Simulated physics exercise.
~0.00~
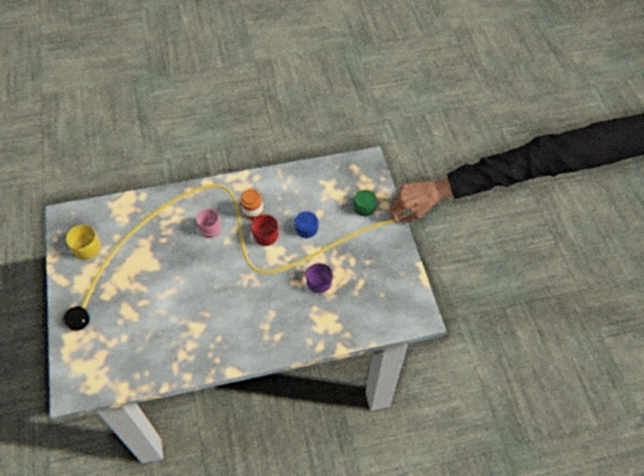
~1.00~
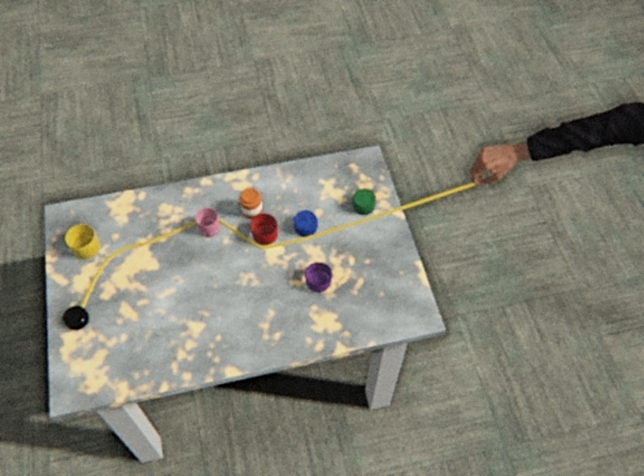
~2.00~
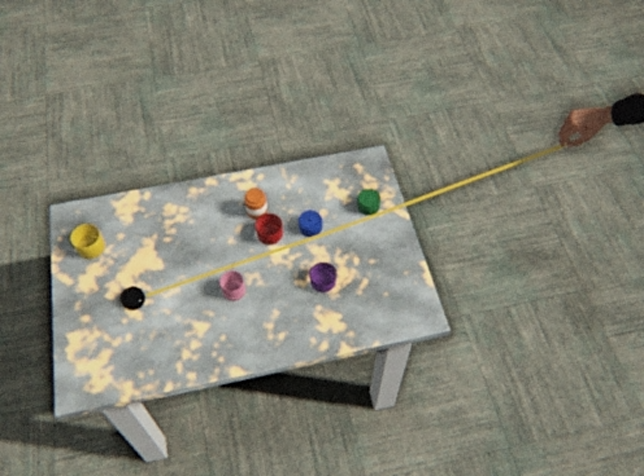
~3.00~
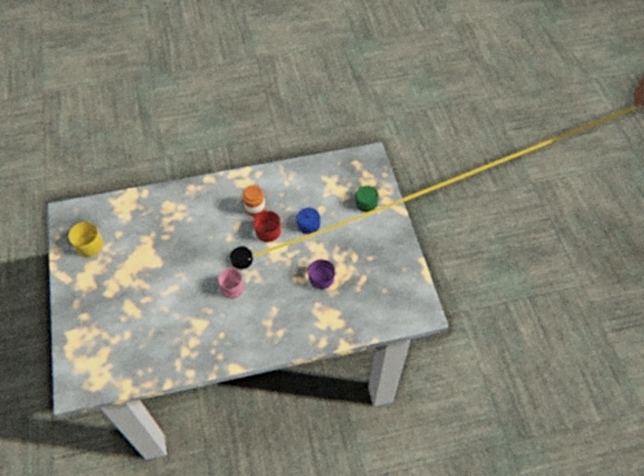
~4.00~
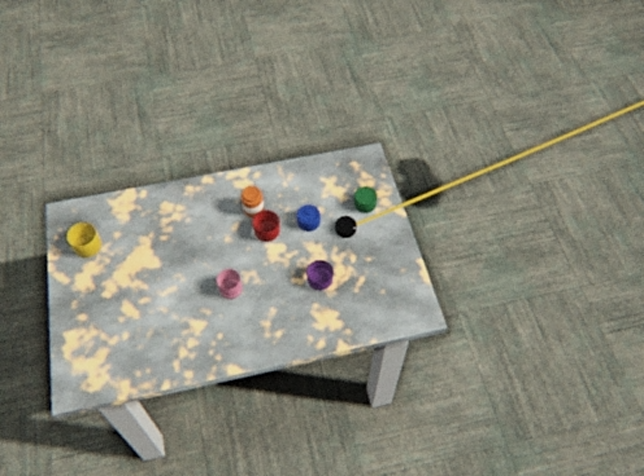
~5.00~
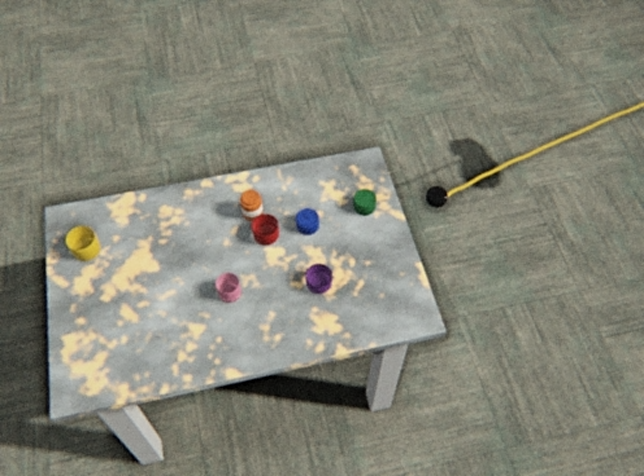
A hand pulling a yellow lead drags a black charging pad off a side table, shoving a pink cup aside among upright containers.
